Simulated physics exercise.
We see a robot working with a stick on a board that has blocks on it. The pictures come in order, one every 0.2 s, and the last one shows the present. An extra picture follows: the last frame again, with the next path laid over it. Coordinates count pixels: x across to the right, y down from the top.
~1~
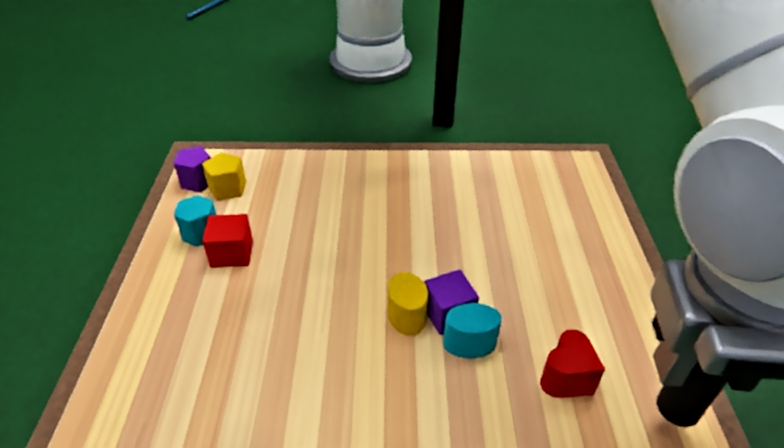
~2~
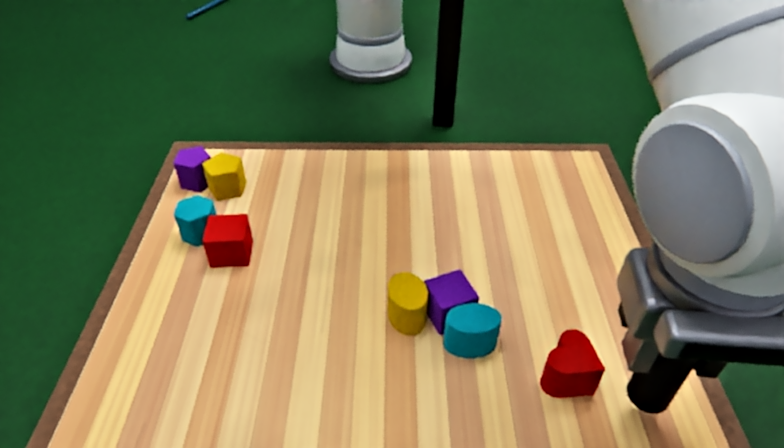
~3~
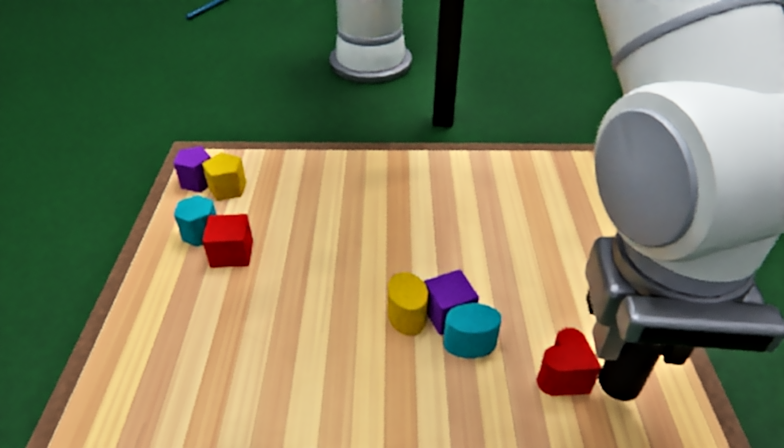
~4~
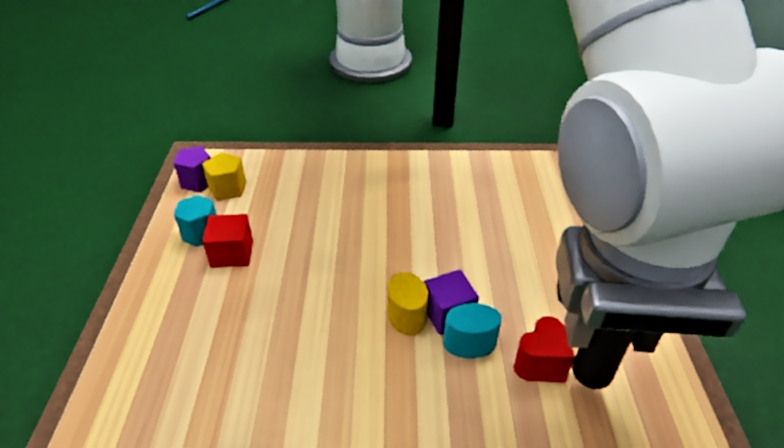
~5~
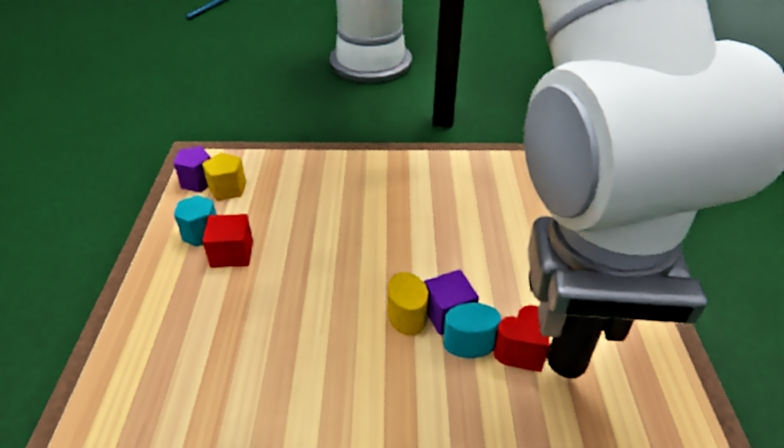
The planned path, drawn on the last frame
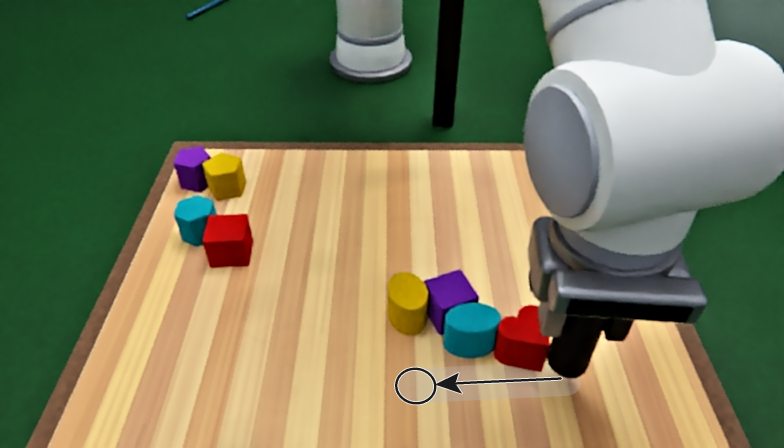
A white robot arm holding a short black stick reaches over the right side of a striped wooden board on a green surface, seen from above at an angle. Yellow, purple and turquoise blocks cluster near the centre, a red heart sits to their right, and four more blocks gather at upper left. The arm moves left, pushing the heart leftward and slightly up beside the turquoise block, while the camera stays still.
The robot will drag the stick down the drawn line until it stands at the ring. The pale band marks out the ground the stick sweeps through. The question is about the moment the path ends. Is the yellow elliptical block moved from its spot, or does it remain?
It is still on its spot.
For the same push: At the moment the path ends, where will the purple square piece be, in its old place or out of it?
The answer is that it is displaced.
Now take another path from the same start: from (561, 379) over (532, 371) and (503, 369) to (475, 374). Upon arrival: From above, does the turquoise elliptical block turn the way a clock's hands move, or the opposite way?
From above, it looks like the turquoise elliptical block goes counterclockwise.
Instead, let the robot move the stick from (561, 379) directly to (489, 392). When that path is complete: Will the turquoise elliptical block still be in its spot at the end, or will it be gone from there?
The block moves away from its spot.
The line goes from (561, 379) to (416, 386).
On the path given first. One third of the way, stick (516, 364); purple square piece (443, 278); turquoise elliptical block (466, 306), turned 50° anticlockwise; red heart block (509, 322), turned 75° clockwise.
Two thirds of the way, stick (466, 366); purple square piece (443, 277); turquoise elliptical block (466, 305), turned 50° anticlockwise; red heart block (505, 322), turned 90° clockwise.
At the end, stick (417, 369); yellow elliptical block unmoved; purple square piece (443, 277); turquoise elliptical block (466, 305), turned 50° anticlockwise; red heart block (505, 322), turned 90° clockwise.
